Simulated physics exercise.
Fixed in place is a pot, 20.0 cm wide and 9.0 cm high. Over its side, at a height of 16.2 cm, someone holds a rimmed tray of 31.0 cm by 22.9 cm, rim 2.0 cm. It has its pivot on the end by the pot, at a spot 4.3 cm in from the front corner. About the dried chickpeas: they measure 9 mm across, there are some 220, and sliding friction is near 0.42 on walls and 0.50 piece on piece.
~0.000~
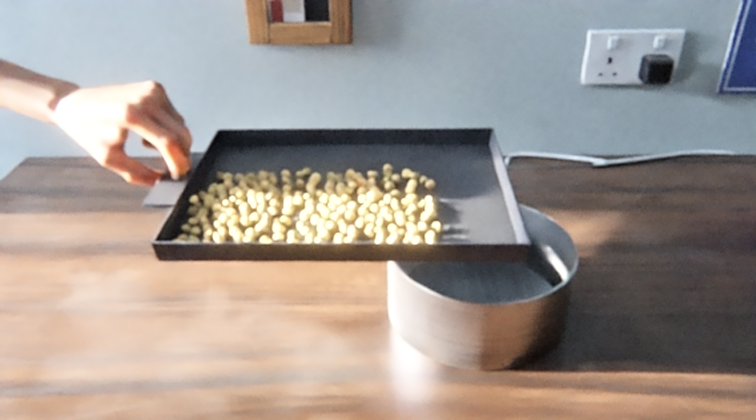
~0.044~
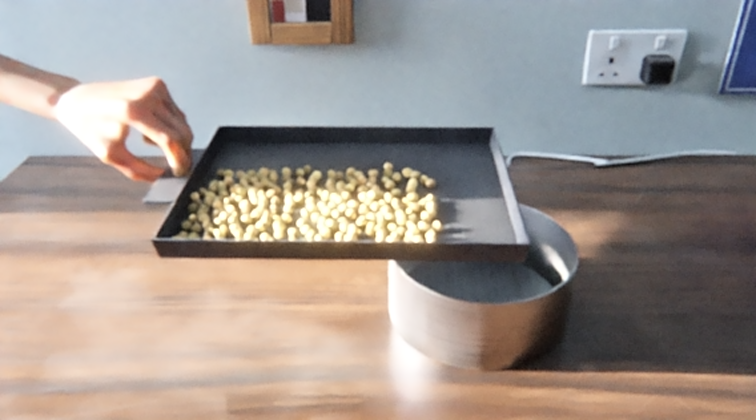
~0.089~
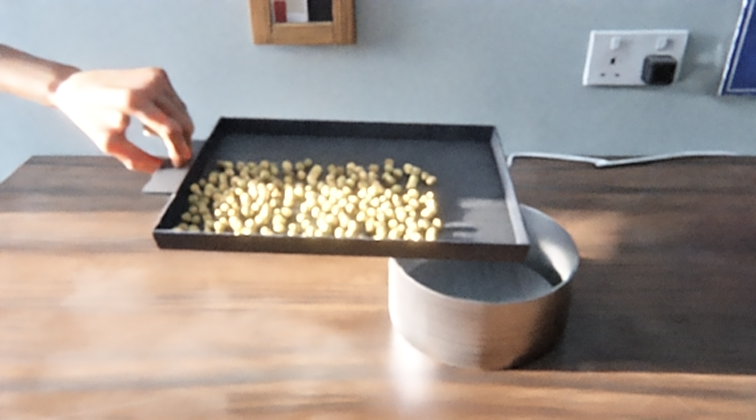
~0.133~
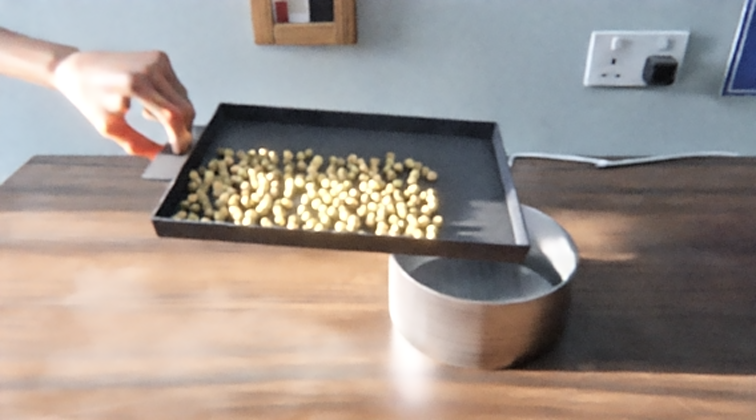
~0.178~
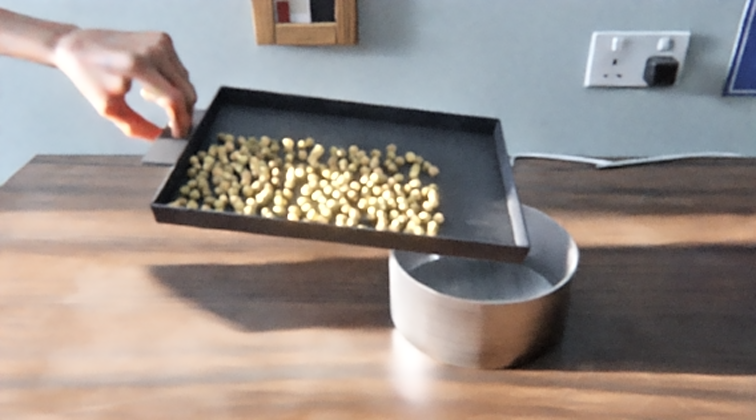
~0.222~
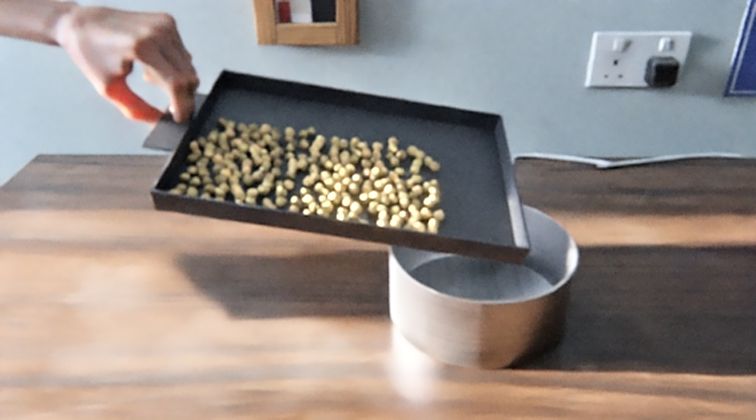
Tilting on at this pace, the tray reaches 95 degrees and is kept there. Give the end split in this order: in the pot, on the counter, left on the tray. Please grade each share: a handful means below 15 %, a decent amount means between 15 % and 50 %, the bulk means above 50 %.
Pot: A handful, counter: The bulk, tray: A handful.
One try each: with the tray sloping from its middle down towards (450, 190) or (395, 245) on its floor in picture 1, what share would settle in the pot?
Estimate: Some 70 % and some 0 % respectively.
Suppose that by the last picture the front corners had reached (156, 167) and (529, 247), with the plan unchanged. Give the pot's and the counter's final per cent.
Pot: 0, counter: 95.
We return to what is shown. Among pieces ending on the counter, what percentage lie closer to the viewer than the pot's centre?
Estimate: Close to 100 per cent of the pieces.
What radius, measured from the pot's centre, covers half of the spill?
I'd say close to 18 centimetres.
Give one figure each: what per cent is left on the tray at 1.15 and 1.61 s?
Estimates: 90; 25.
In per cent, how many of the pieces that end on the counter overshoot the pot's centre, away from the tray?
Estimate: Roughly 90 per cent of the pieces.
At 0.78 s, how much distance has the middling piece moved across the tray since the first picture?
By then it sits near 11 cm from where it began.
After 0.78 s, tilt 51 degrees; the tray holds 100 %, the pot 0 %.
After 1.15 s, tilt 77 degrees; the tray holds 90 %, the pot 0 %.
After 1.61 s, tilt 95 degrees; the tray holds 25 %, the pot 0 %.
In the end, at 2.5 s, pot 0 %, counter 95 %, tray 5 %.
